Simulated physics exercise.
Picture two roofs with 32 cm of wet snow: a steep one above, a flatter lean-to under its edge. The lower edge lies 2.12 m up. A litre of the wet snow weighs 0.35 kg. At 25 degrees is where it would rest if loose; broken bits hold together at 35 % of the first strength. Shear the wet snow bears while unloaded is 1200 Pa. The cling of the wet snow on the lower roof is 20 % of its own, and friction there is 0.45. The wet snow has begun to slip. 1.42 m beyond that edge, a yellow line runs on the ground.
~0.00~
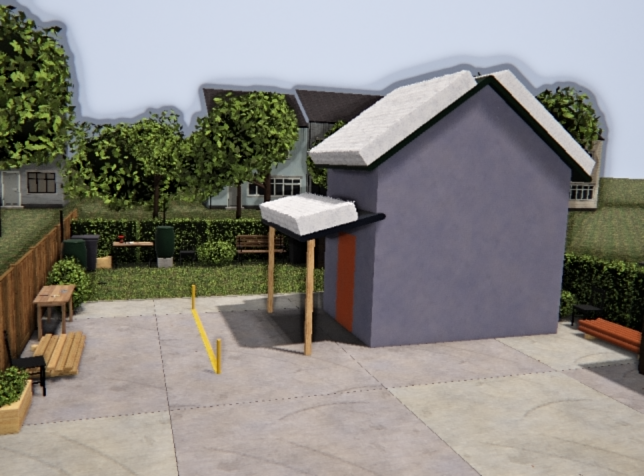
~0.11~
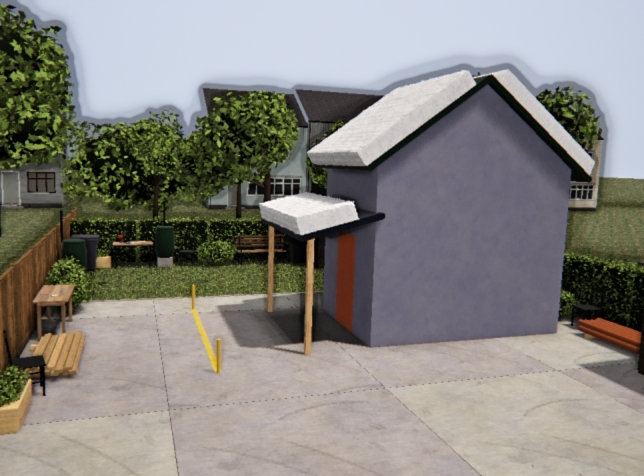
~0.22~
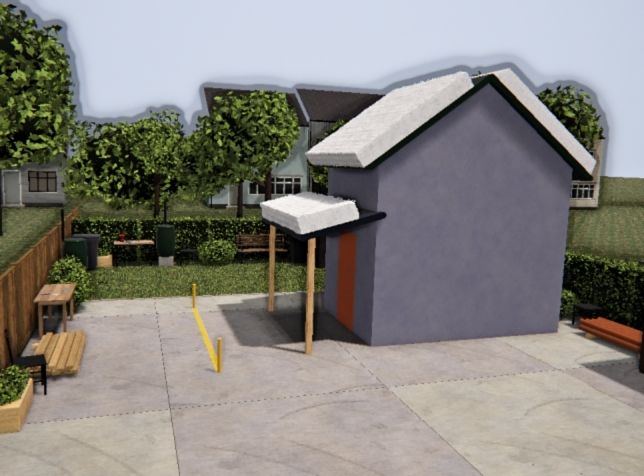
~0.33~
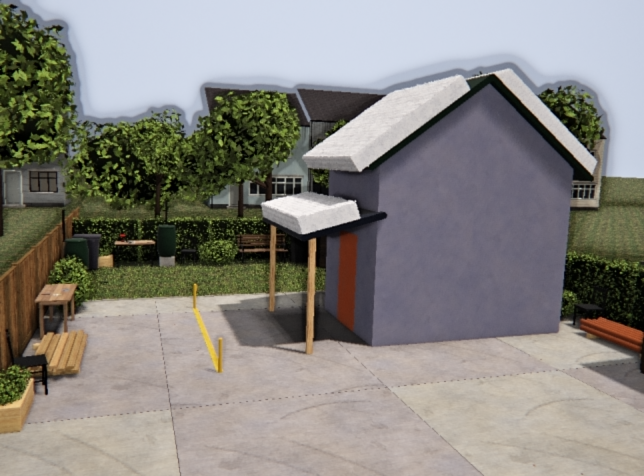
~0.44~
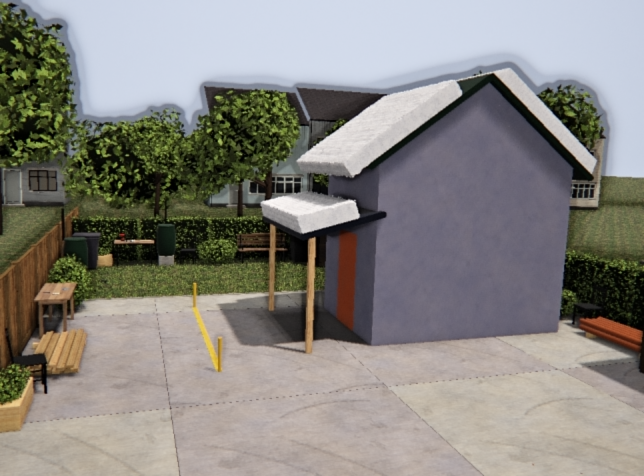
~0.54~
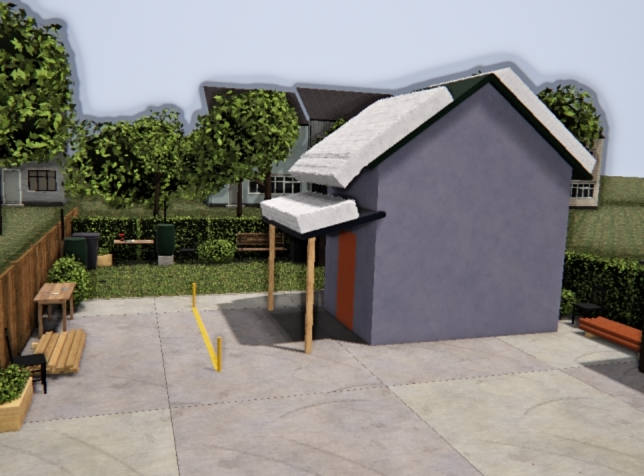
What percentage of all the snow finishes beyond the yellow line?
About 43 %.
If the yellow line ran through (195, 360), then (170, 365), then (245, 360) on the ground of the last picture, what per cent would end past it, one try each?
One by one: 35 in a hundred, 25 in a hundred, 60 in a hundred.
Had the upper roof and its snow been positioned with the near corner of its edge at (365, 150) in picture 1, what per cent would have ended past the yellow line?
In that case it would be around 50 percent.
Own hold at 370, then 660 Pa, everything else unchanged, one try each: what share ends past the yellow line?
Respectively 55 % and 55 %.
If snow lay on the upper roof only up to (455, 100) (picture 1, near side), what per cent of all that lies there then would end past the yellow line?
30 %.
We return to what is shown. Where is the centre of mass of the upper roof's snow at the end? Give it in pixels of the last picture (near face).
Look near (199, 348) in the final picture.
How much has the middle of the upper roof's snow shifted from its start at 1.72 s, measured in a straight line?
I'd say close to 4.6 m.
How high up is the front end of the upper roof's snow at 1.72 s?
Somewhere around 0.0 metres, I'd say.
After 1.08 s, none is below the lower edge and 0 % is past the line.
After 1.72 s, 65 % is below the lower edge and 20 % is past the line.
After 2.36 s, 82 % is below the lower edge and 43 % is past the line.
After 3.00 s, 82 % is below the lower edge and 43 % is past the line.
After 3.10 s, at the end, 82 % is below the lower edge and 43 % is past the line.
